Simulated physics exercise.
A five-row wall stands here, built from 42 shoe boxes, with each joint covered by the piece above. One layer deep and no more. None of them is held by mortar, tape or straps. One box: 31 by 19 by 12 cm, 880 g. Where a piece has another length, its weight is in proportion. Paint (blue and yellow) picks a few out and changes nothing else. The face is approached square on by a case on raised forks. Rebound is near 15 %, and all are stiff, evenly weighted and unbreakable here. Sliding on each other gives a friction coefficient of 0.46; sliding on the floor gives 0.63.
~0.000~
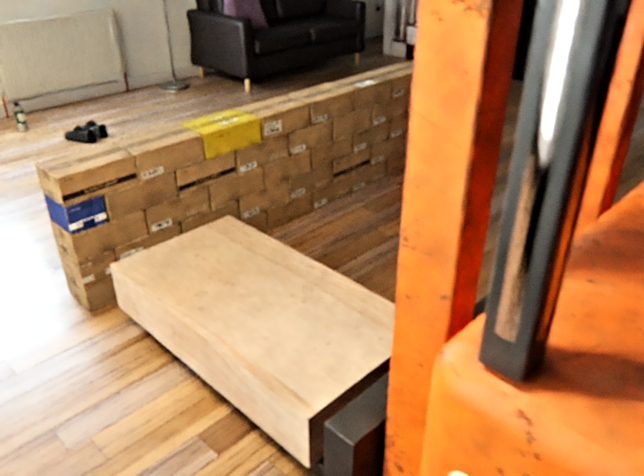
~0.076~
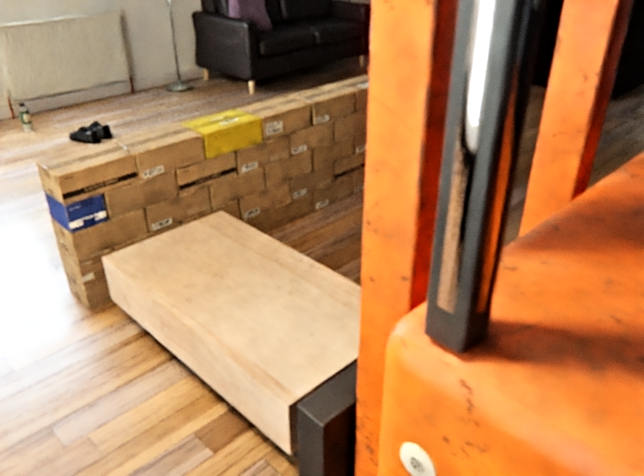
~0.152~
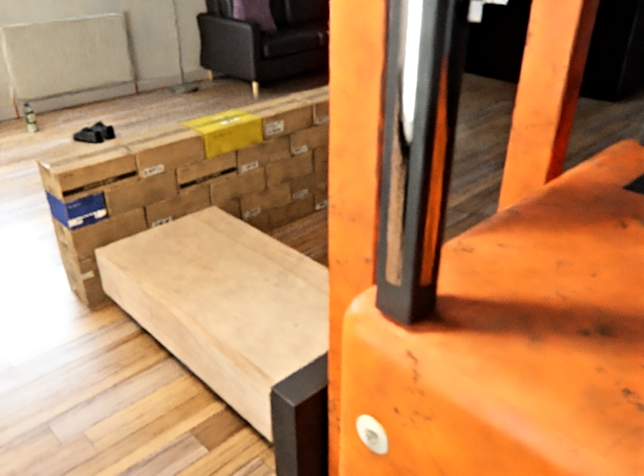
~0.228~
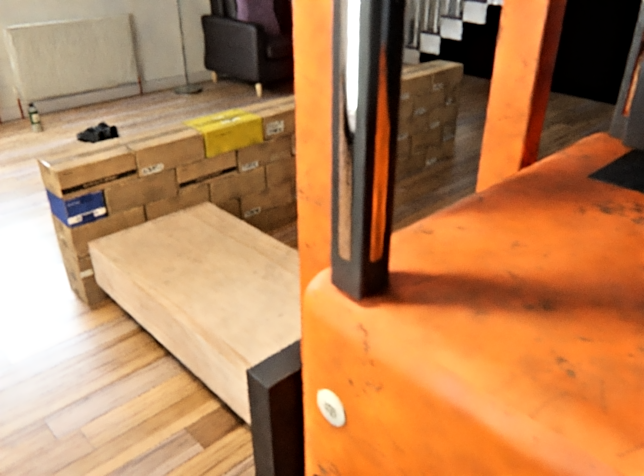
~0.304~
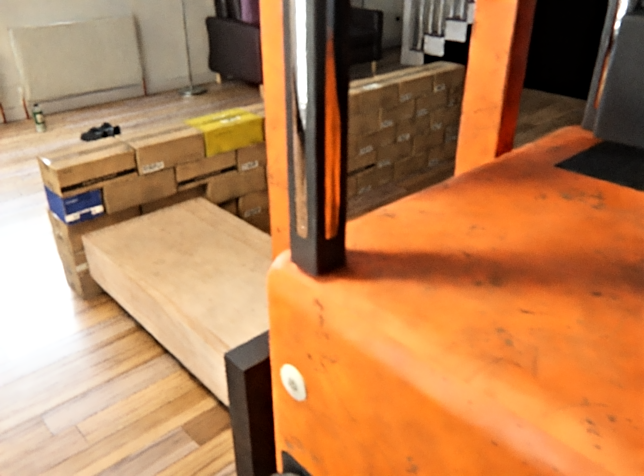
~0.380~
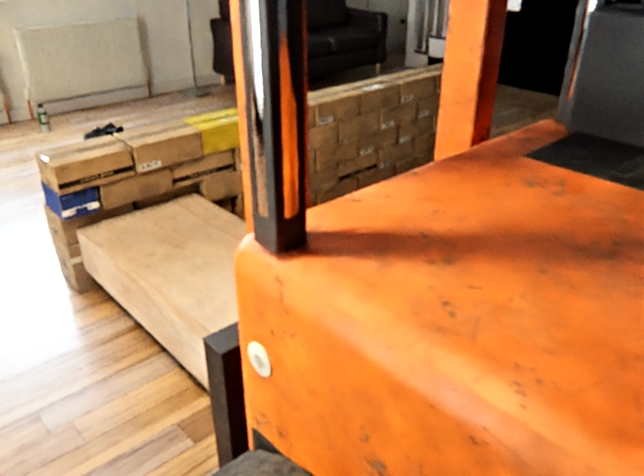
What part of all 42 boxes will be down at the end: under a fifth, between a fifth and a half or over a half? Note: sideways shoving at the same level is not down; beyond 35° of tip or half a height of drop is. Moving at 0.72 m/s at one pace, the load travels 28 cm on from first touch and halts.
Ending down: Under a fifth.
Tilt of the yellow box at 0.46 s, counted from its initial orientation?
Its tilt comes to about 0° at that moment.
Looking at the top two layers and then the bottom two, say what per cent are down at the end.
0 % and 0 %.
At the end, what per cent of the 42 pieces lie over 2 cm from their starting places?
Share: 35 in a hundred.
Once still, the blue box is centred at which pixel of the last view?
At about (51, 177).
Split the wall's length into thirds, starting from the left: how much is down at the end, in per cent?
Left 0 %, middle 0 %, right 0 %.
After 0.46 s, none of the 42 boxes down, 15 disturbed; blue box 9 cm from its place; yellow box 43 mm from its place.
After 0.60 s, none of the 42 boxes down, 17 disturbed; blue box 20 cm from its place; yellow box 10 cm from its place.
In the end (1.4 s), none of the 42 boxes down, 17 disturbed; yellow box 13 cm from its place; blue box 29 cm from its place. That is 0 per cent. From the last view, middles, yellow box near (209, 125), blue box near (51, 177).
